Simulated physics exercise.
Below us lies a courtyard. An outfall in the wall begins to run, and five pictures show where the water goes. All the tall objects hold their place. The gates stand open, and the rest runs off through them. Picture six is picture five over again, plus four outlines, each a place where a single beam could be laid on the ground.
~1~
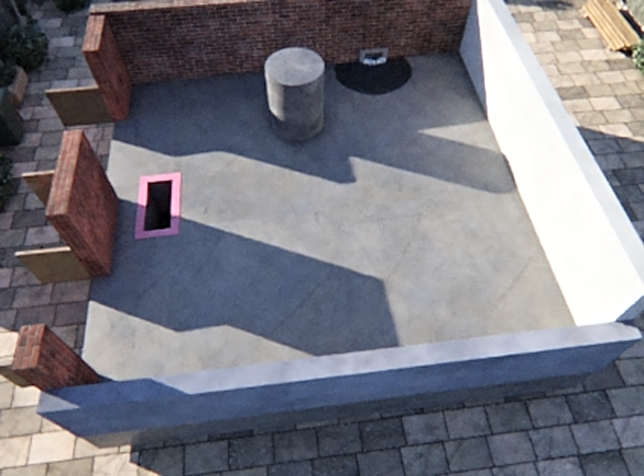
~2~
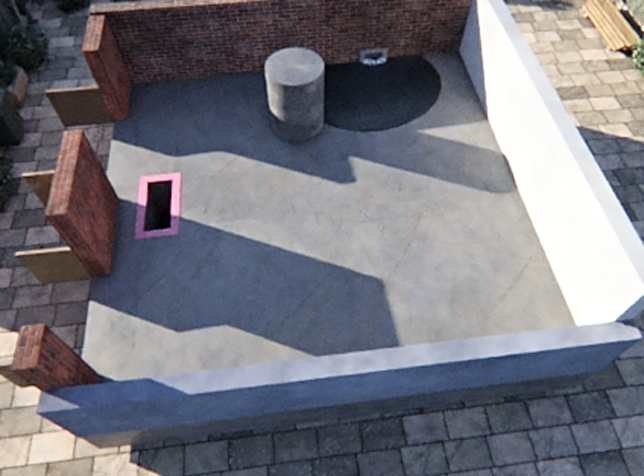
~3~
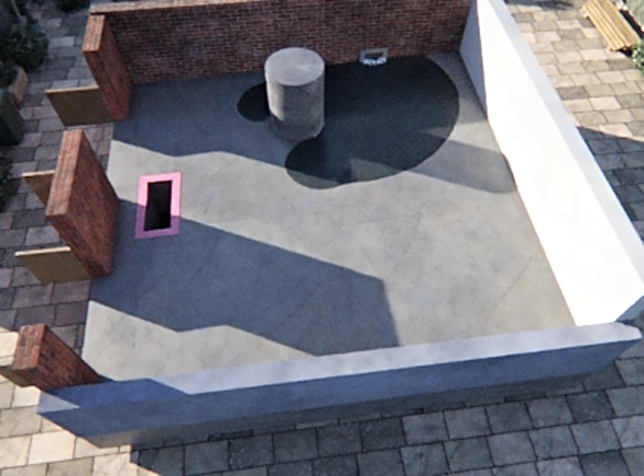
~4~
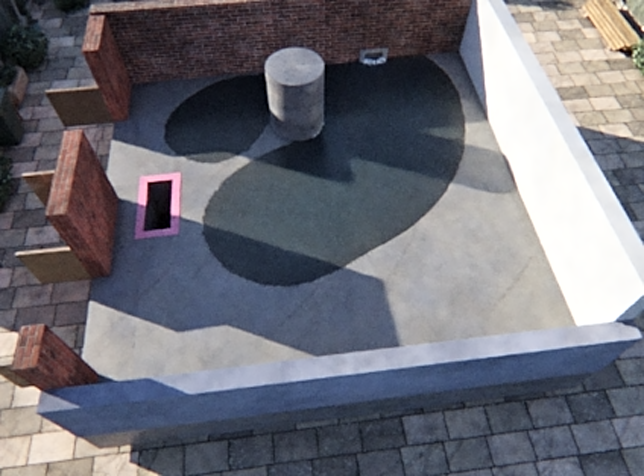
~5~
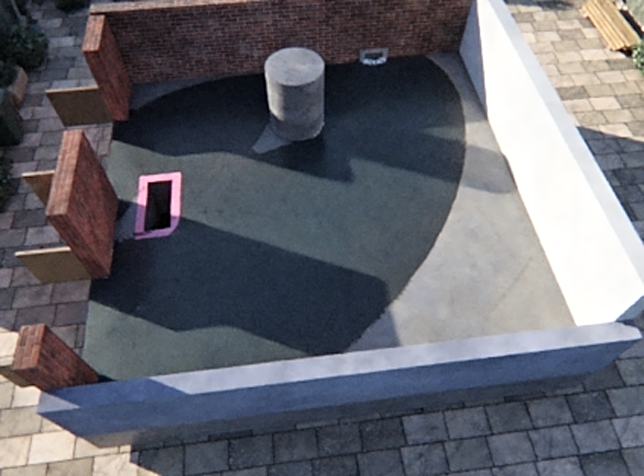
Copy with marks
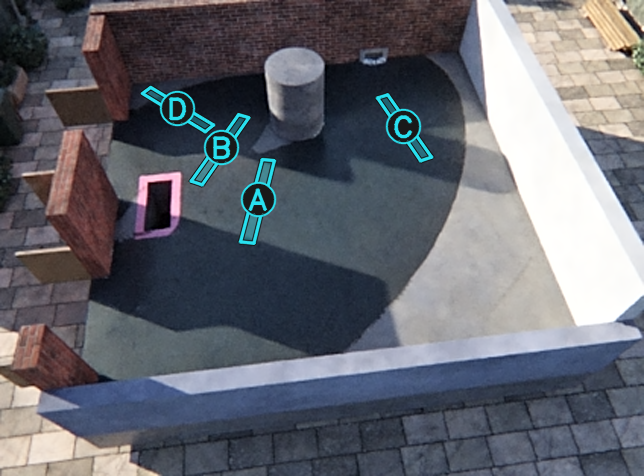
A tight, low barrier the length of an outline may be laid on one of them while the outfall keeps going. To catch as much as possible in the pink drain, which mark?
Best: D.
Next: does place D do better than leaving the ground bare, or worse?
Place D is better.
On the marked copy, A from (247, 242) to (268, 160); B from (196, 182) to (243, 116); C from (382, 96) to (426, 158); D from (146, 90) to (209, 128).
For place A, about 7 % of the stream runs into the pink drain, about 93 % out by the gates.
For place B, about 10 % of the stream runs into the pink drain, about 90 % out by the gates.
For place C, about 9 % of the stream runs into the pink drain, about 91 % out by the gates.
For place D, about 15 % of the stream runs into the pink drain, about 85 % out by the gates.
